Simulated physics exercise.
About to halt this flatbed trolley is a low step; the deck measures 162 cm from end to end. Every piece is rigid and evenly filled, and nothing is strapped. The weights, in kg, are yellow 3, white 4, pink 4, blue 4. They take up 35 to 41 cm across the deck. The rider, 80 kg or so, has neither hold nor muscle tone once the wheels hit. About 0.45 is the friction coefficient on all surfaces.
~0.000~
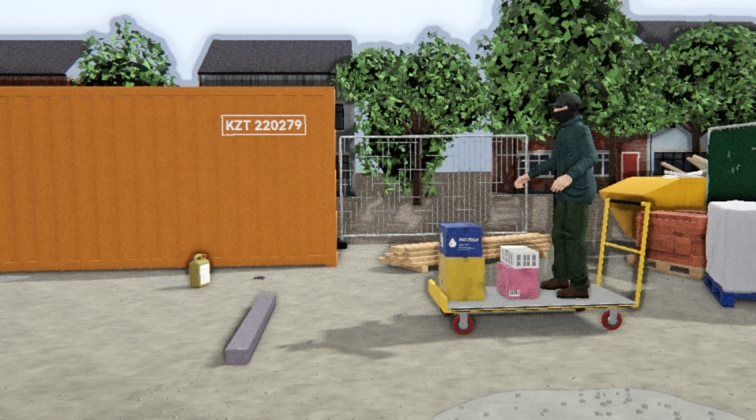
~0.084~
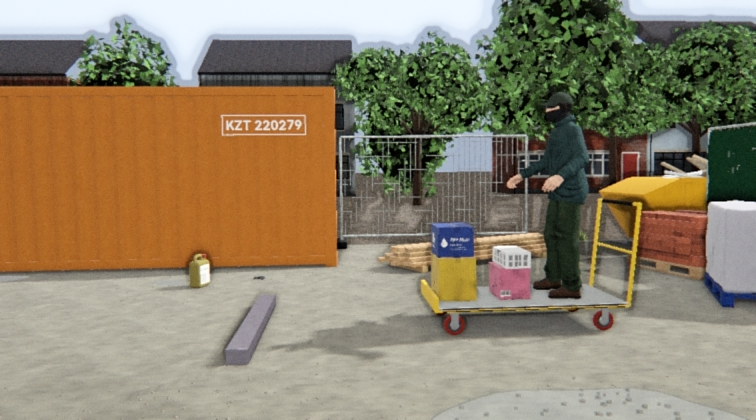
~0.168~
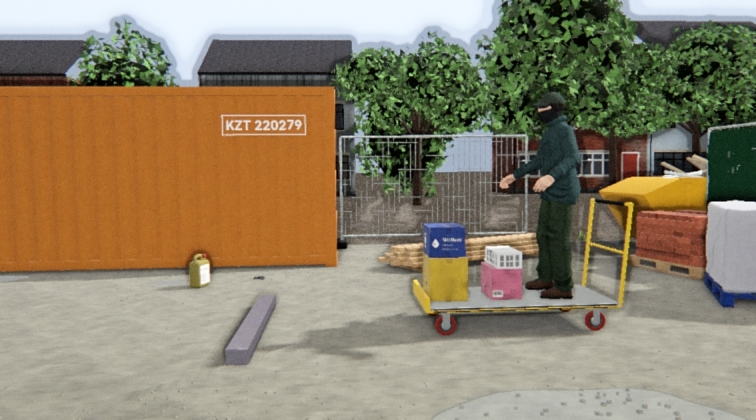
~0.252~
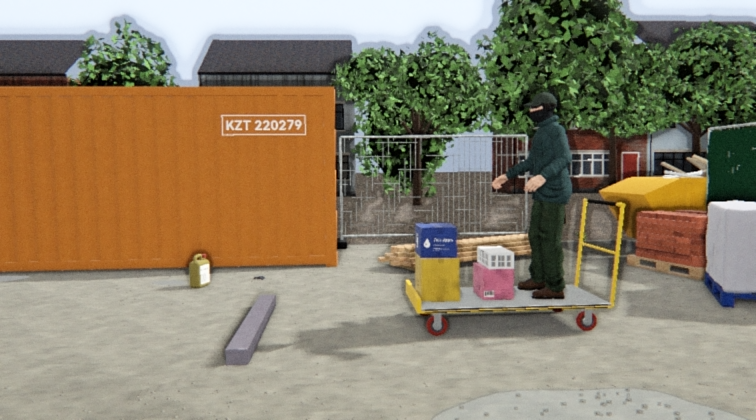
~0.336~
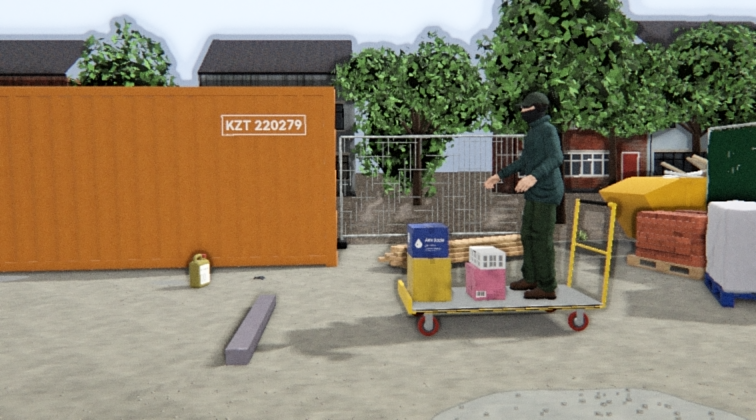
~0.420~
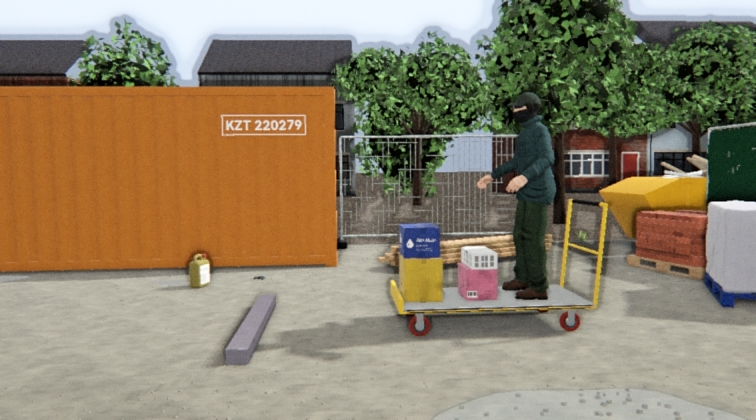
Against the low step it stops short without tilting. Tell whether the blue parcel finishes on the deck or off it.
On it.
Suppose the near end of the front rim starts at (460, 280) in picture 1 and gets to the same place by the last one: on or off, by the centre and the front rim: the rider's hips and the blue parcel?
Then hips on, blue off.
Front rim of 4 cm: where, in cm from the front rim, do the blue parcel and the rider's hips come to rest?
Both stay back - blue 20 cm behind, hips 120 cm behind.
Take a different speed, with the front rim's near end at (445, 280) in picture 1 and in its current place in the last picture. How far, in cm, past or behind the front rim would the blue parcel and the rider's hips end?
So the blue one stops 10 cm short of the front rim, while the hips end up 120 cm behind it.
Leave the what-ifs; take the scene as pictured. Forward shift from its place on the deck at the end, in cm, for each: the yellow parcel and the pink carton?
Ahead by: Yellow 5, pink 20 (cm).
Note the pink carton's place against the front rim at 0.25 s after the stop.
Around 65 cm short of the front rim.
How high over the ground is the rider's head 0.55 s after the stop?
Height: Approx. 80 cm up.
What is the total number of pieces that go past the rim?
0.
The wheels strike at 1.84 s.
After 2.09 s the blue parcel is 13 cm behind the rim, tilted 0°, near (267, 244) in the last picture's view.
After 2.39 s the blue parcel is 13 cm behind the rim, tilted 0°, near (267, 243) in the last picture's view.
After 2.84 s the blue parcel is 15 cm behind the rim, tilted 0°, near (270, 244) in the last picture's view.
When all is still (4.4 s), nothing is past the rim; behind it, yellow parcel, white crate, pink carton, blue parcel and the rider's hips.
